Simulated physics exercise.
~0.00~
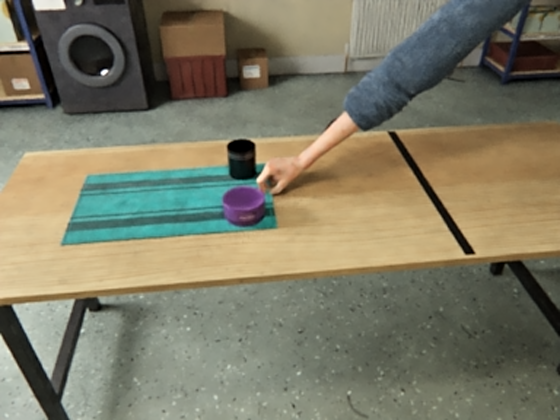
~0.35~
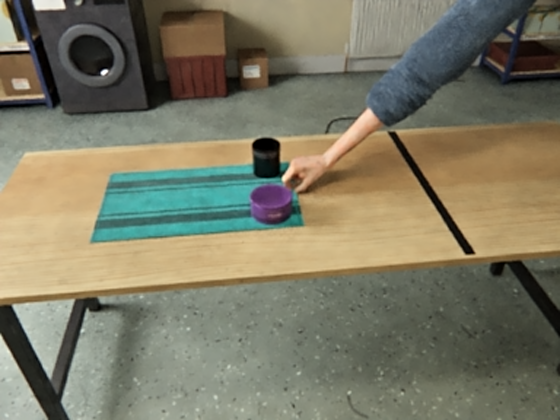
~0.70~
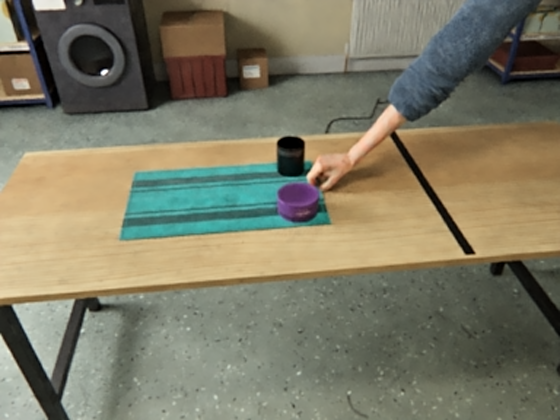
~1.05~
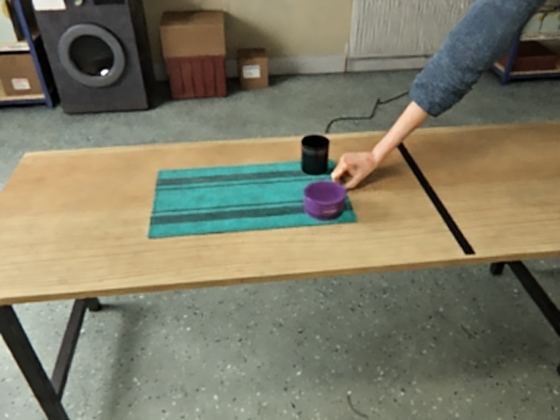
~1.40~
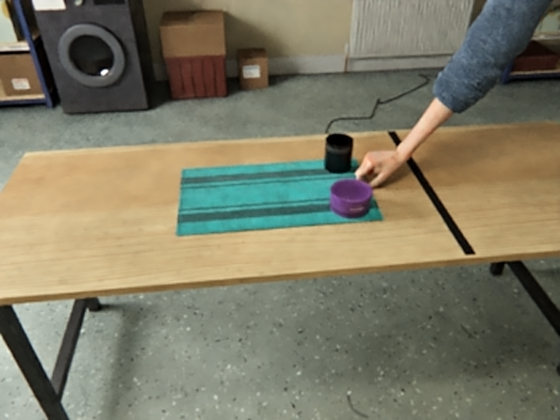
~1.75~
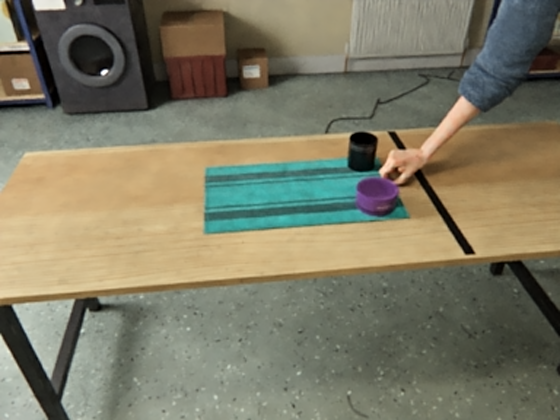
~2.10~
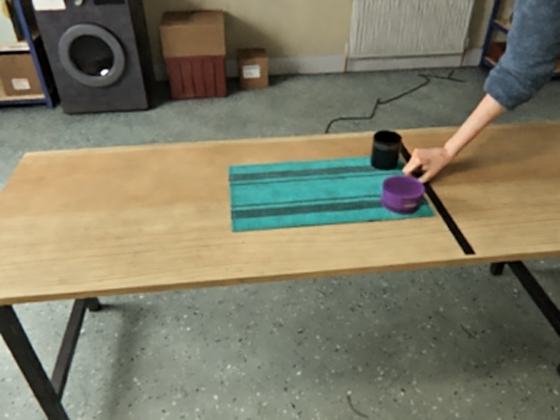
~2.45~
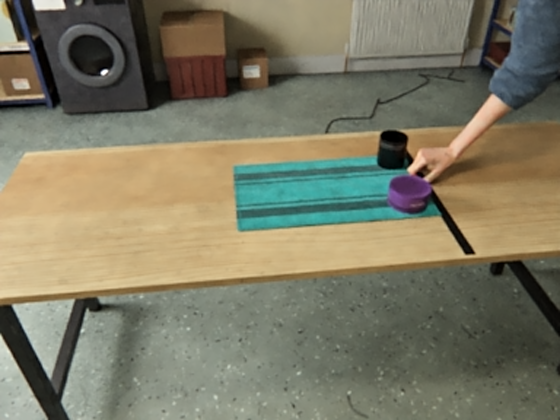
Hand pulling a turquoise table runner rightward to a black tape line, a black mug and purple tub staying on it.
